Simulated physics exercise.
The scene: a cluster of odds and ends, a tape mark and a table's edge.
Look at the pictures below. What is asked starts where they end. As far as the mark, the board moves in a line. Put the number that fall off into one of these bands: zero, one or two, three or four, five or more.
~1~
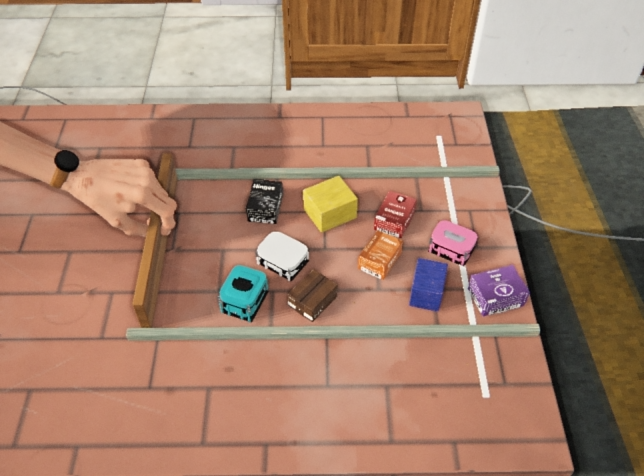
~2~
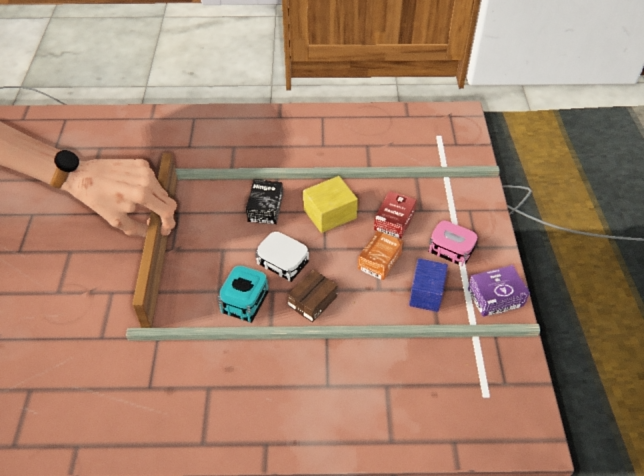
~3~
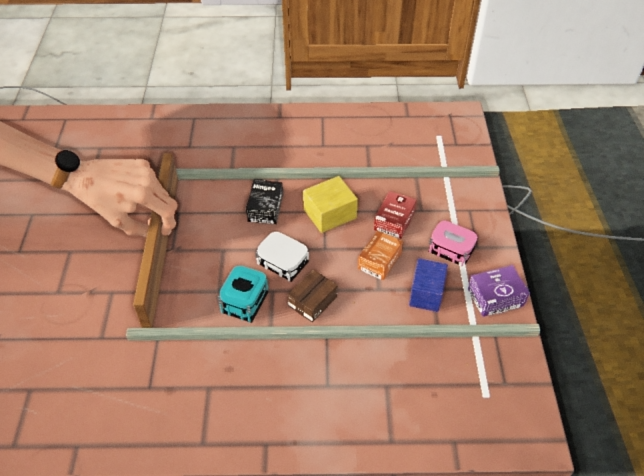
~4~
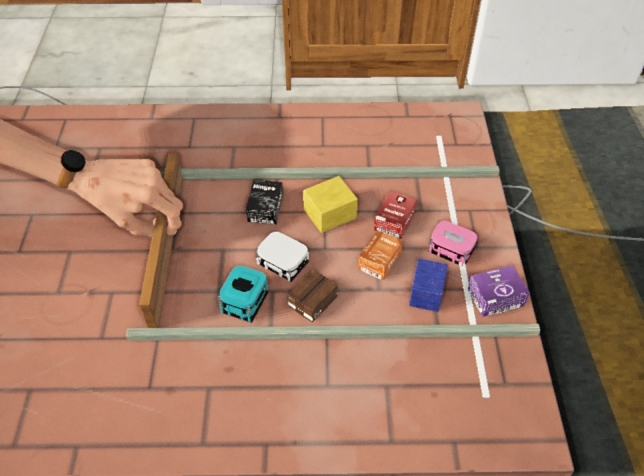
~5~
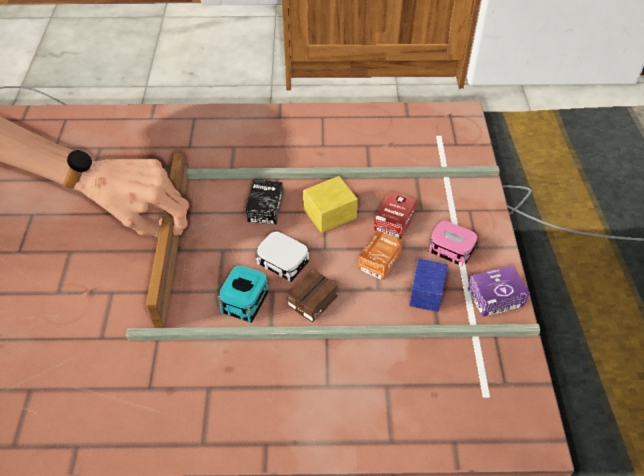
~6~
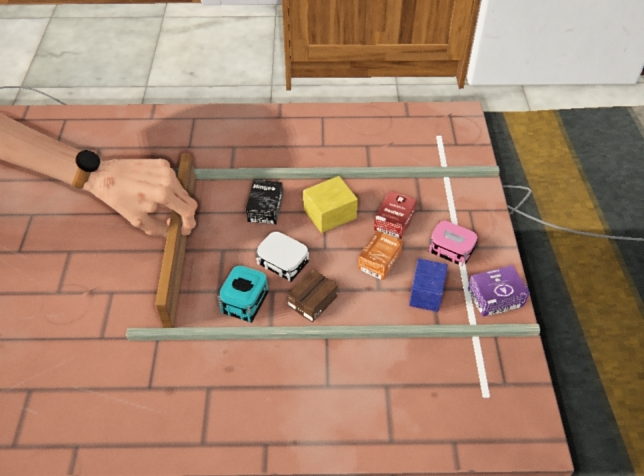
That is three or four.
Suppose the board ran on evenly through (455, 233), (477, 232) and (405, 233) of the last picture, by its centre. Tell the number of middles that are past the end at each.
In order, that gives 4, then 7, then 1.
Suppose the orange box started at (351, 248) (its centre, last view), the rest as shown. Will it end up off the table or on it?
From that start the object is safe.
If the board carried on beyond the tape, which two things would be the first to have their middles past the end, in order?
First the purple box, next the red box.
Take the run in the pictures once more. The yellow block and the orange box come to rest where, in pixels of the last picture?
First object: (505, 204); second object: (520, 263).
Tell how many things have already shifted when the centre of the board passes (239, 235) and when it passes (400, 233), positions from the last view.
The counts are 1 and 10.
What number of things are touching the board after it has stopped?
It is in contact with 3.
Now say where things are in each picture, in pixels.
In the first picture, purple box (498, 291); pink case (453, 243); blue block (428, 285); board (158, 236); tape (459, 246).
In the second picture, pink case (453, 243); white case (283, 256).
In the third picture, blue block (428, 285); orange box (380, 255).
In the fourth picture, purple box (498, 291); black box (265, 202).
In the fifth picture, pink case (453, 243); yellow block (330, 204).
In the sixth picture, purple box (498, 291); pink case (453, 243); blue block (428, 285); board (178, 235); tape (459, 246).
Early on, none off yet; purple box at rest near (498, 291); pink case at rest near (453, 243); blue block at rest near (428, 285).
Finally, the number that fall off is three or four; lost, red box, blue block, pink case and purple box.
